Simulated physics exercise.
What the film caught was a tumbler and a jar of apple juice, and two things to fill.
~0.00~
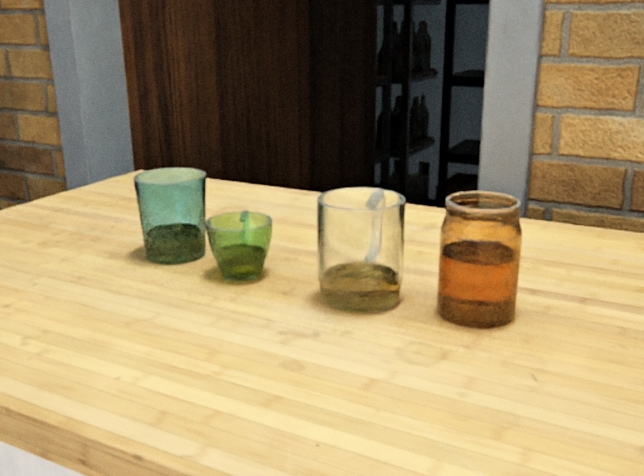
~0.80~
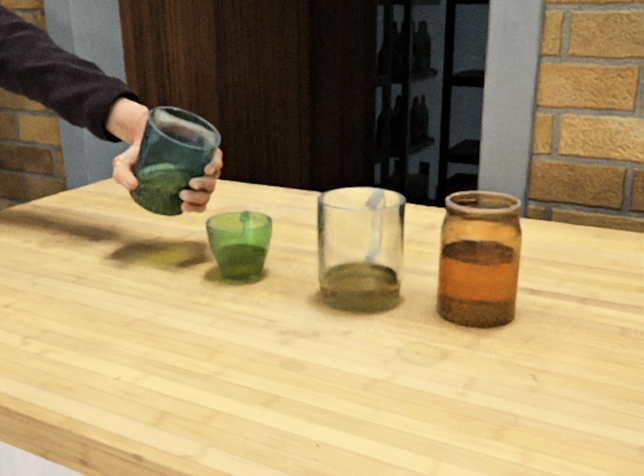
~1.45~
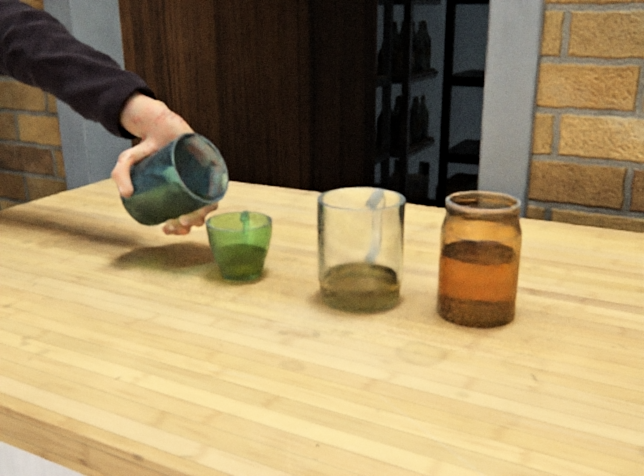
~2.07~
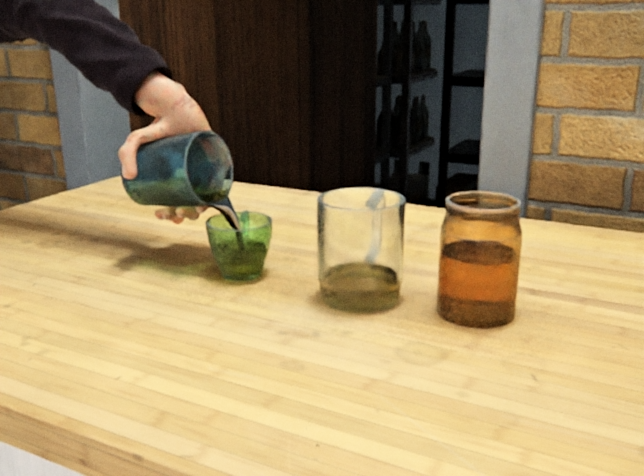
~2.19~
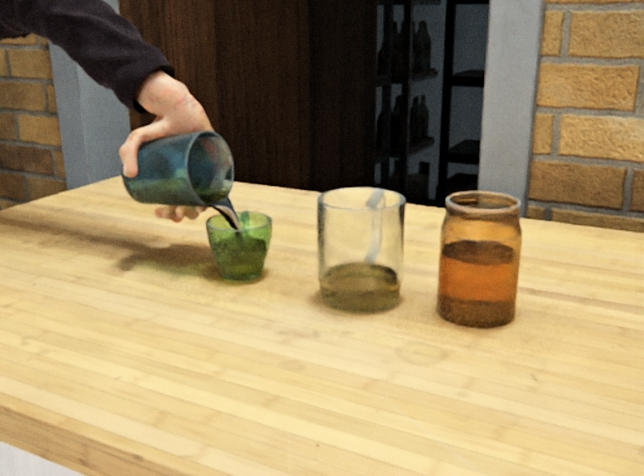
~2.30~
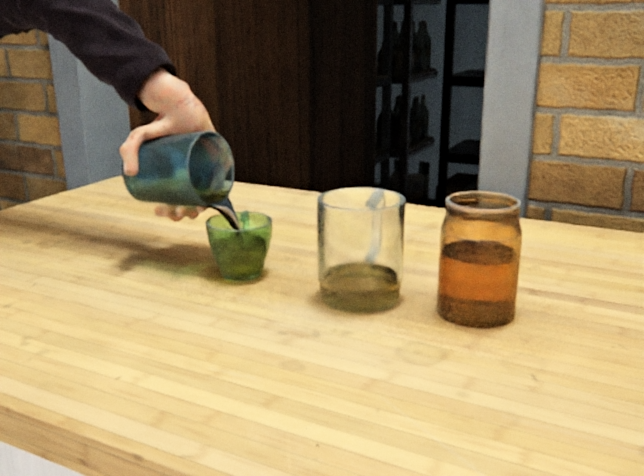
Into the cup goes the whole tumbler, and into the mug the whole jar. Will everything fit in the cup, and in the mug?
The cup will keep everything inside. The mug will keep everything inside.
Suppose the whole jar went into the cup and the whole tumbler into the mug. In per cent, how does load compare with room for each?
About 160 % and 30 %.
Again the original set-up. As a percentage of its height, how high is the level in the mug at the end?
It ends up near 60 percent full.
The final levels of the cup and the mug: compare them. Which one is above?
Answer: The mug.
By 2.8 s, the cup is about two thirds full.
By 3.8 s, the cup is about three quarters full.
By 11.6 s, the cup is about three quarters full; the mug is about two thirds full.
